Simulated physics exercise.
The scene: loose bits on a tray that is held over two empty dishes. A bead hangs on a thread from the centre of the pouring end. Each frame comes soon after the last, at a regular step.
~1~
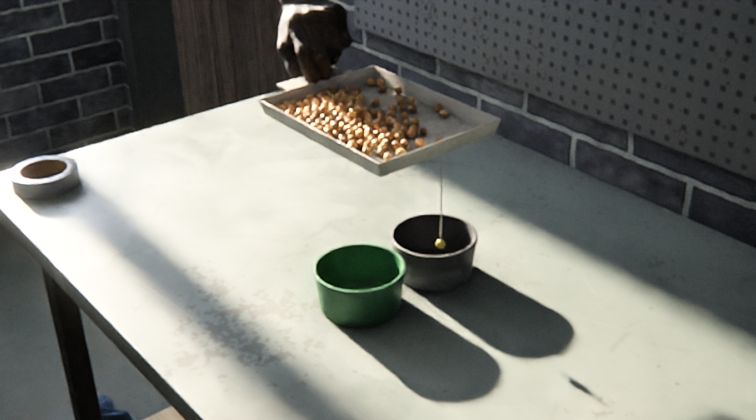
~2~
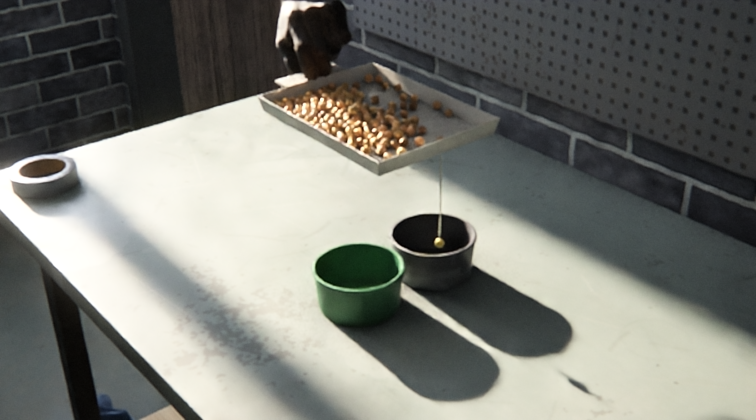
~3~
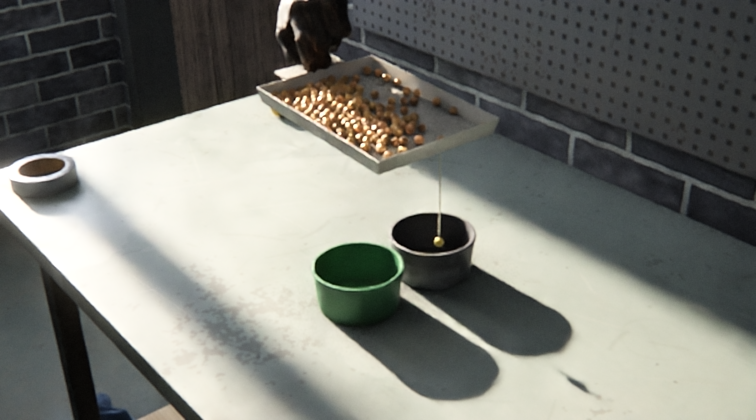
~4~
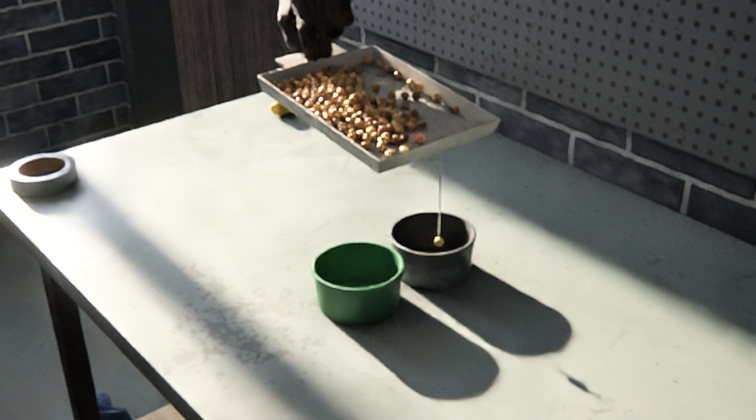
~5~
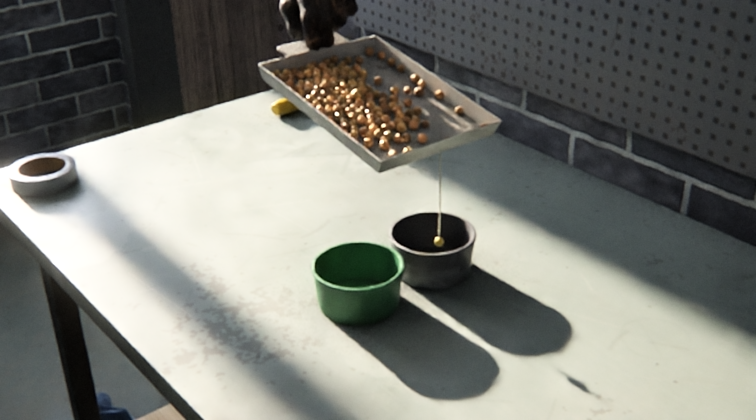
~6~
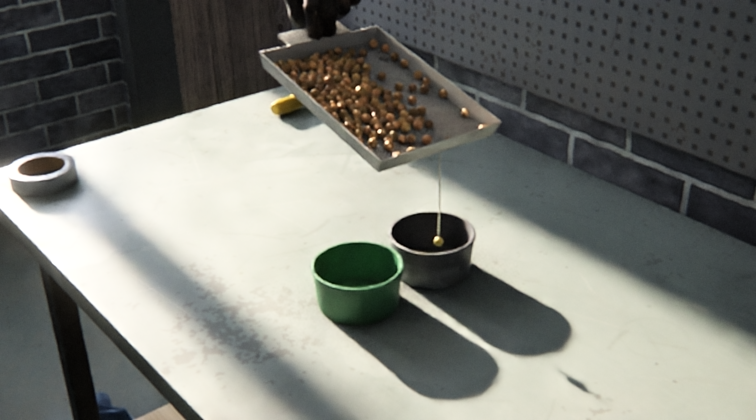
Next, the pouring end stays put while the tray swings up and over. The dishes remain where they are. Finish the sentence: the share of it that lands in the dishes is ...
... below one half.
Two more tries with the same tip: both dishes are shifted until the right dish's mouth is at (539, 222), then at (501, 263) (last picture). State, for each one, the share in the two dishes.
It works out to 60 percent and then 80 percent.
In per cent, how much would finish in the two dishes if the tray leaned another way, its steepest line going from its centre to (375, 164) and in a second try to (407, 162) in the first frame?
First some 30, then 0 per cent.
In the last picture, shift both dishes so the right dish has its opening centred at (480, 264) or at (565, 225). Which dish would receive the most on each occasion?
In the first position the right of the two, in the second the left of the two.
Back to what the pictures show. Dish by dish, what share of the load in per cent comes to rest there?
Left dish: 0; right dish: 0 percent.
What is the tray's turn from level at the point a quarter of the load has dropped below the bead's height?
Roughly 80 degrees of tilt.
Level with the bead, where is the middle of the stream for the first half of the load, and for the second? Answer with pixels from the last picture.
Around (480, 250) first; around (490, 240) second.
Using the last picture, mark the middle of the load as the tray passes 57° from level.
Roughly at (441, 127).
Soon, tray tipped steeply; most on the tray; a small part outside both; a small part in the air.
A while on, tray tipped right over; a small part on the tray; about two thirds outside both; about a quarter in the air.
Towards the end, tray tipped past a quarter turn; all outside both.
Finally, tray tipped past a quarter turn; none in the left dish; none in the right dish; all outside both.
